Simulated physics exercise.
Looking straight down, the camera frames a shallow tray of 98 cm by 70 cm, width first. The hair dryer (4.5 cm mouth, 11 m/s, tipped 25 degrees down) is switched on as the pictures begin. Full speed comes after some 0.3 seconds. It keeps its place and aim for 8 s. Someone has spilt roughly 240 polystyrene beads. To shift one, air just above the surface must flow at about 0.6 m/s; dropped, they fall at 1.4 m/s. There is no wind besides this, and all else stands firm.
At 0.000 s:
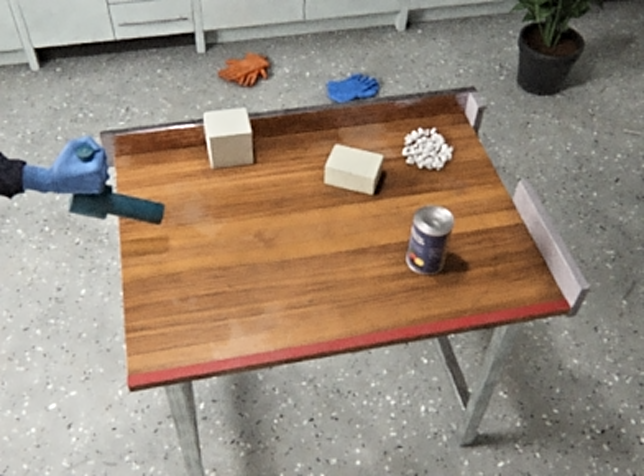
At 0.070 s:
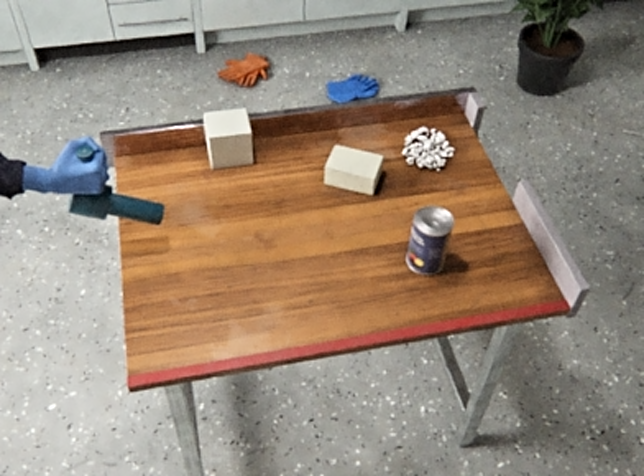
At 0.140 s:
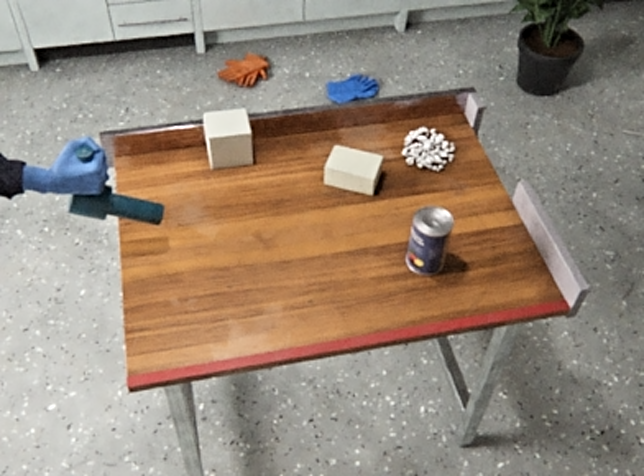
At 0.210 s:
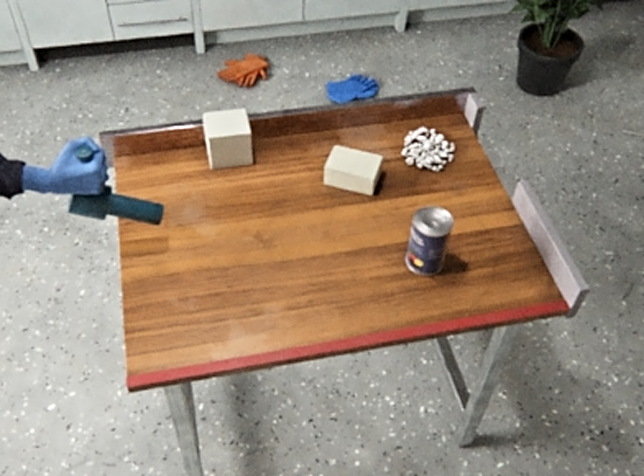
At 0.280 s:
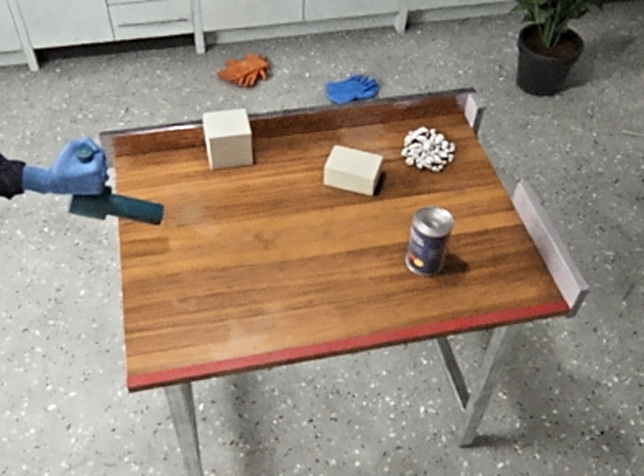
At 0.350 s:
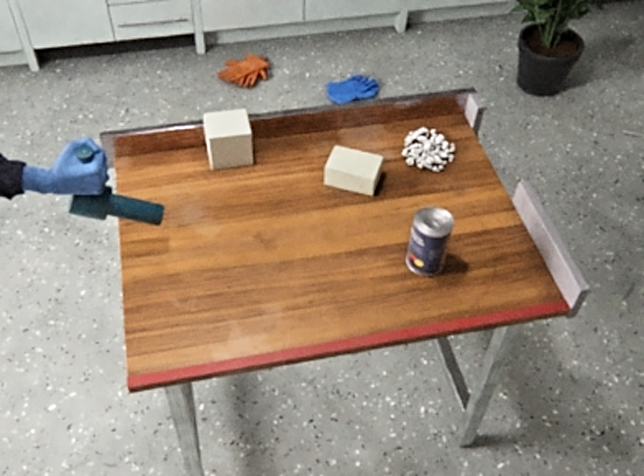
Nothing visibly moving as a blue-gloved hand holds a dark green hair dryer over a wooden table with white beads, blocks and tin.
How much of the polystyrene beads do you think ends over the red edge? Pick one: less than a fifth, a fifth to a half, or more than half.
Less than a fifth.
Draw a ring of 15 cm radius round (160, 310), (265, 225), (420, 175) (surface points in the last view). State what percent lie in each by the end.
First spot near 0 %, second near 0 %, third near 70 %.
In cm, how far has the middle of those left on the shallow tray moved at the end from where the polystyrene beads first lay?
0 cm.
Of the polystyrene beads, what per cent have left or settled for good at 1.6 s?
The share is about 10 %.
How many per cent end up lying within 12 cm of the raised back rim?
30 %.
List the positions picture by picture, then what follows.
In the first frame, the middle of the polystyrene beads is near (429, 151), none has stirred yet and the mouth of the hair dryer is at (161, 214).
In the second frame, the middle of the polystyrene beads is near (429, 149), none has stirred yet and the red edge is centred on (361, 346).
In the third frame, the middle of the polystyrene beads is near (429, 149), none has stirred yet, the top of a block is at (354, 161) and the top of a tin is at (434, 221).
In the fourth frame, the middle of the polystyrene beads is near (429, 149) and none has stirred yet.
In the fifth frame, the middle of the polystyrene beads is near (429, 149) and none has stirred yet.
In the sixth frame, the middle of the polystyrene beads is near (429, 149) and none has stirred yet.
After 1.6 s the count stands so, 0 % are over the red edge; the middle of those still in play is near (429, 150).
After 2.6 s the count stands so, 0 % are over the red edge; the middle of those still in play is near (429, 150).
After 4.4 s the count stands so, 0 % are over the red edge; the middle of those still in play is near (428, 150).
After 8.0 s, at the end, 0 % are over the red edge; the middle of those still in play is near (429, 147).
